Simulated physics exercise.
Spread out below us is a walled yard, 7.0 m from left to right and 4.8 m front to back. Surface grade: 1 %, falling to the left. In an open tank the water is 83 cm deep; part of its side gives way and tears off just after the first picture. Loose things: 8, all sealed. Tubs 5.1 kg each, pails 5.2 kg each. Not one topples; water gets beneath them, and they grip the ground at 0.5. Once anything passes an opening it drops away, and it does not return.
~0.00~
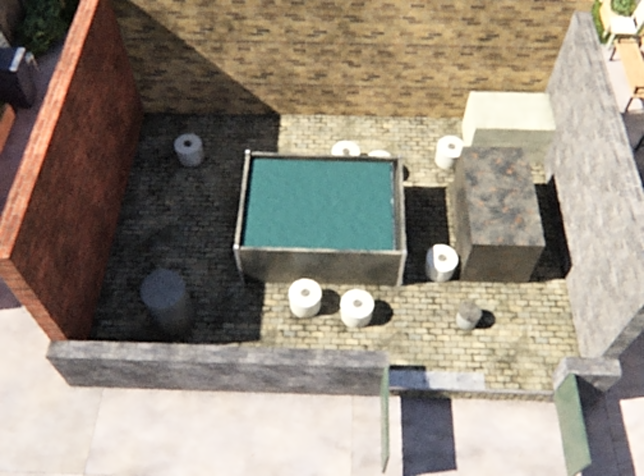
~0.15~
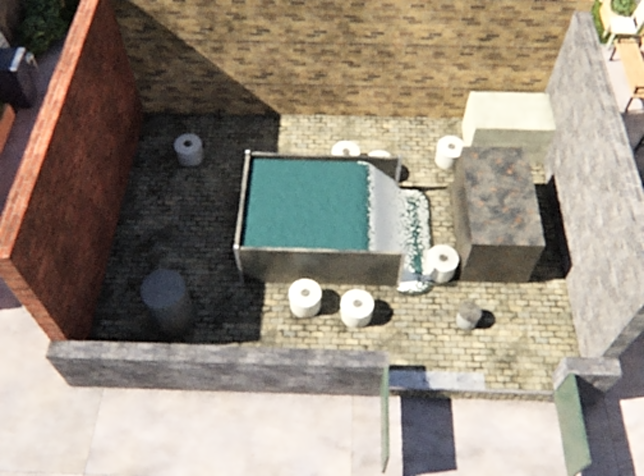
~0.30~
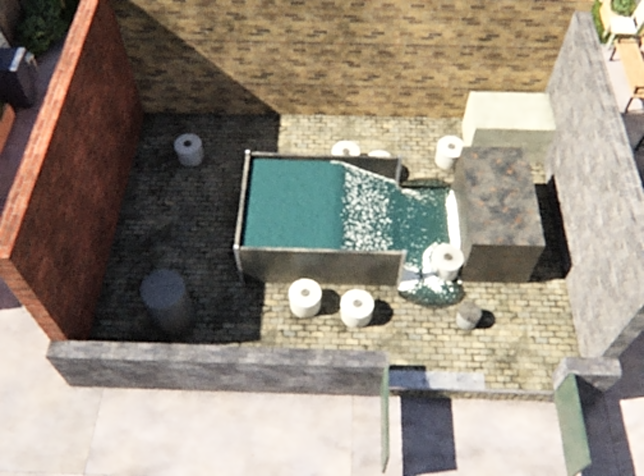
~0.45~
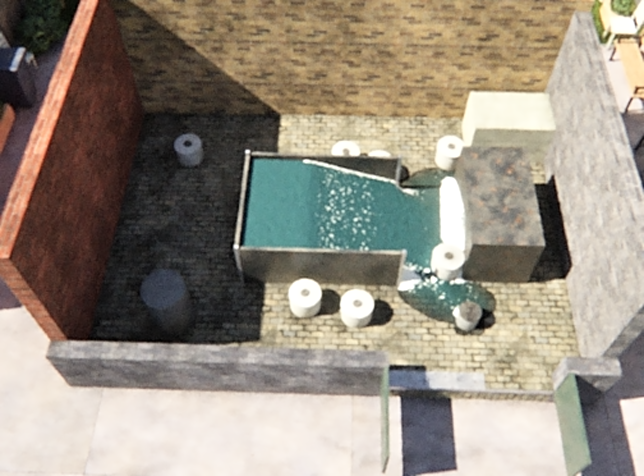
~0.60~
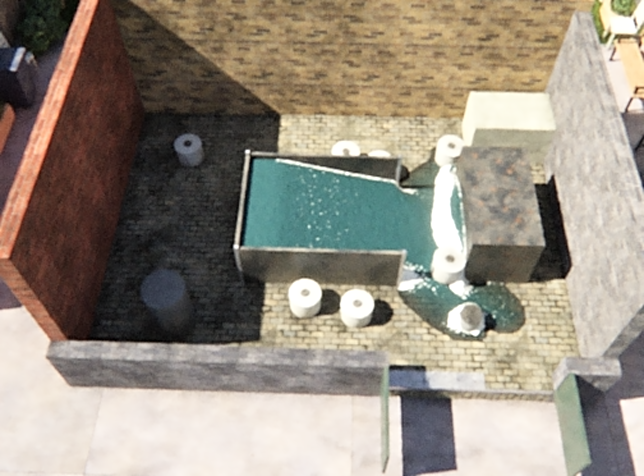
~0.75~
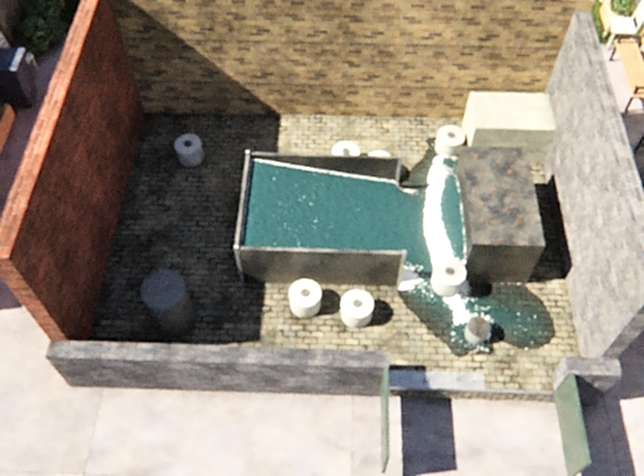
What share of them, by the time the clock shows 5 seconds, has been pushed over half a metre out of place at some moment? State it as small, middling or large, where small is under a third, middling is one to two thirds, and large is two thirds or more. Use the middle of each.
Middling.
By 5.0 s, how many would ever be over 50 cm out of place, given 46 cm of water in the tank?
Under that setup the answer is 3.
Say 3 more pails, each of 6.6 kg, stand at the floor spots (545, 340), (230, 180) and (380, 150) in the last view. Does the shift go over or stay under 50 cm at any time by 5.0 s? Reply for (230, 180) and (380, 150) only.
Taking them in order: Above the mark and above the mark.
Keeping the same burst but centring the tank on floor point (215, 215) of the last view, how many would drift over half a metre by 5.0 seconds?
So the tally would be 7.
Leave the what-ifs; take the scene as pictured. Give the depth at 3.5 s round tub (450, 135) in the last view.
About 25 cm.
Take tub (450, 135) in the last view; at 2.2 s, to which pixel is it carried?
(439, 98), roughly.
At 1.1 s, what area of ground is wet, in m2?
My estimate is roughly 11.0 m2.
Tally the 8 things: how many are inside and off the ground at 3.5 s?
Just then, the number is 1.
After 1.1 s 3 of 8 are over 50 cm from their spots; 0 afloat.
After 2.2 s 3 of 8 are over 50 cm from their spots; 1 afloat.
After 3.5 s 4 of 8 are over 50 cm from their spots; 1 afloat.
After 5.0 s 4 of 8 are over 50 cm from their spots, and 4 have been at some point; 4 afloat.
